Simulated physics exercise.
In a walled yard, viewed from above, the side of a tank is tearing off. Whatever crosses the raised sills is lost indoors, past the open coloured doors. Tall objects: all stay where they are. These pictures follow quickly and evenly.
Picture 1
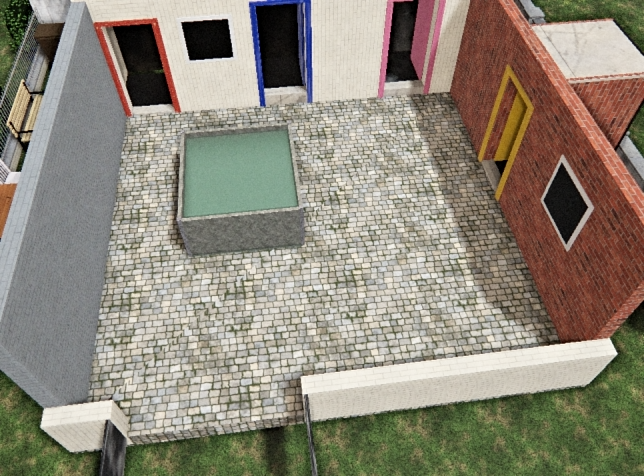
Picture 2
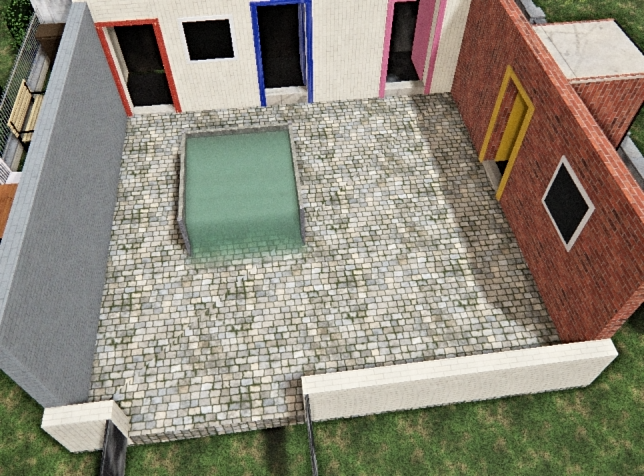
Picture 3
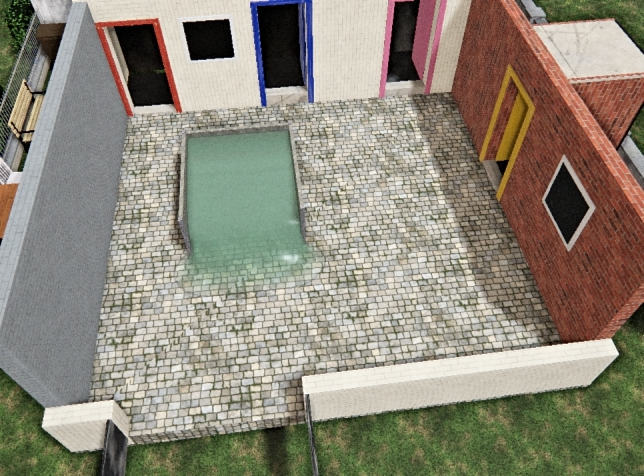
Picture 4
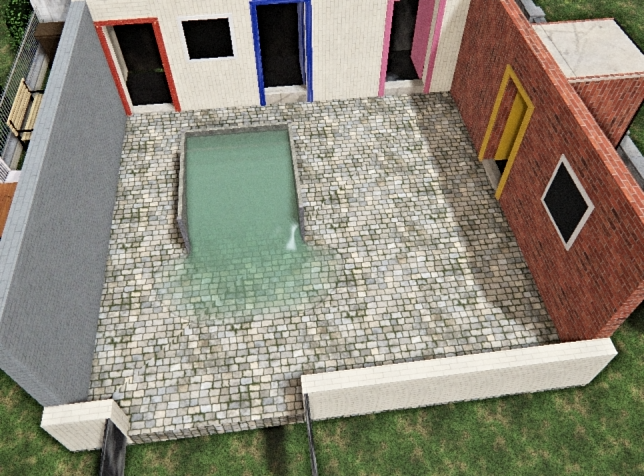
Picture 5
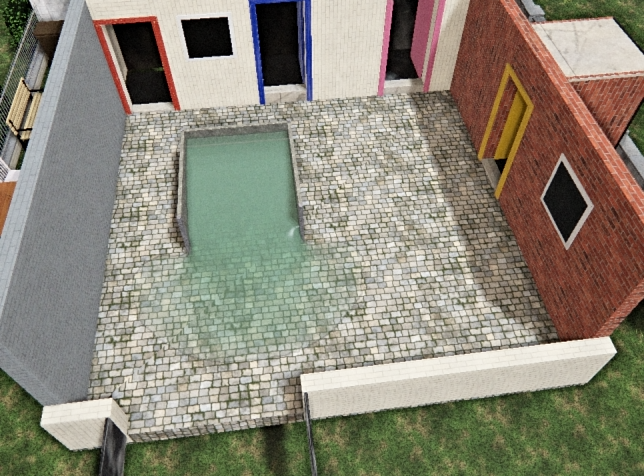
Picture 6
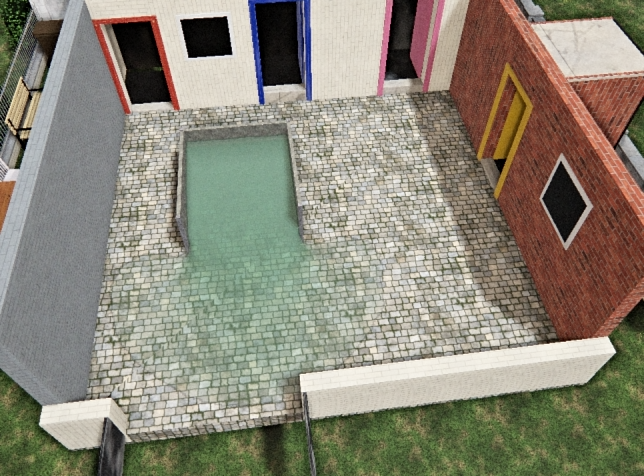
A cobbled yard enclosed by walls is seen from above at a fixed angle. A grey tank of green water stands left of centre, with a grey wall at left, a cream wall with red, blue and pink doorways behind, and a brick wall with a yellow doorway at right. The tank's near side gives way, and water pours out, spreading thinly across the cobbles towards the low front wall.
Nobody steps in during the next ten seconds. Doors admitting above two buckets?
One by one: Red door: No more than two buckets. Pink door: No more than two buckets. Yellow door: No more than two buckets. Blue door: No more than two buckets.
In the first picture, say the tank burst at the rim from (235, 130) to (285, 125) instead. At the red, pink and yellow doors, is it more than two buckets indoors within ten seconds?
The red door ends up above, the pink door falls short, and the yellow door ends up above.
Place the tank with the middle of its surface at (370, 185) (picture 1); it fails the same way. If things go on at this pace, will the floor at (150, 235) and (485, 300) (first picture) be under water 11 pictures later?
One after the other: Dry, covered.
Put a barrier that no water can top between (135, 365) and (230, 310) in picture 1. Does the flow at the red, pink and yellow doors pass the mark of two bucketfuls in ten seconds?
So here's the picture: Red gets past it, pink doesn't get there, and yellow doesn't get there.
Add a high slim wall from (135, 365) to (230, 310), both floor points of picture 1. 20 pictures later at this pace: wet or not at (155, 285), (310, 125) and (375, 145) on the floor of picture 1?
Taking the points in the order given, they are inundated, high and dry and high and dry.
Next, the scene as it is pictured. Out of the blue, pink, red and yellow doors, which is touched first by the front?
The answer here is the yellow door.
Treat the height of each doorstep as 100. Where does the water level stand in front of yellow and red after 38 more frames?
Around 100 in a hundred for the first and 0 in a hundred for the second.
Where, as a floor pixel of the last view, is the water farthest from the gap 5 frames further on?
The wet point farthest out is around (466, 375).
A moment on, water covers 30 % of the floor; the red door not reached, the pink door not reached, the yellow door not reached, the blue door not reached.
Next, water covers 35 % of the floor; the red door not reached, the pink door not reached, the yellow door not reached, the blue door not reached.
Then, water covers 40 % of the floor; the red door not reached, the pink door not reached, the yellow door not reached, the blue door not reached.
Later, water covers 70 % of the floor; the red door not reached, the pink door wet at the sill, nothing in, the yellow door wet at the sill, nothing in, the blue door not reached.
In the end, water covers 85 % of the floor; the red door wet at the sill, nothing in, the pink door wet at the sill, nothing in, the yellow door wet at the sill, nothing in, the blue door wet at the sill, nothing in.
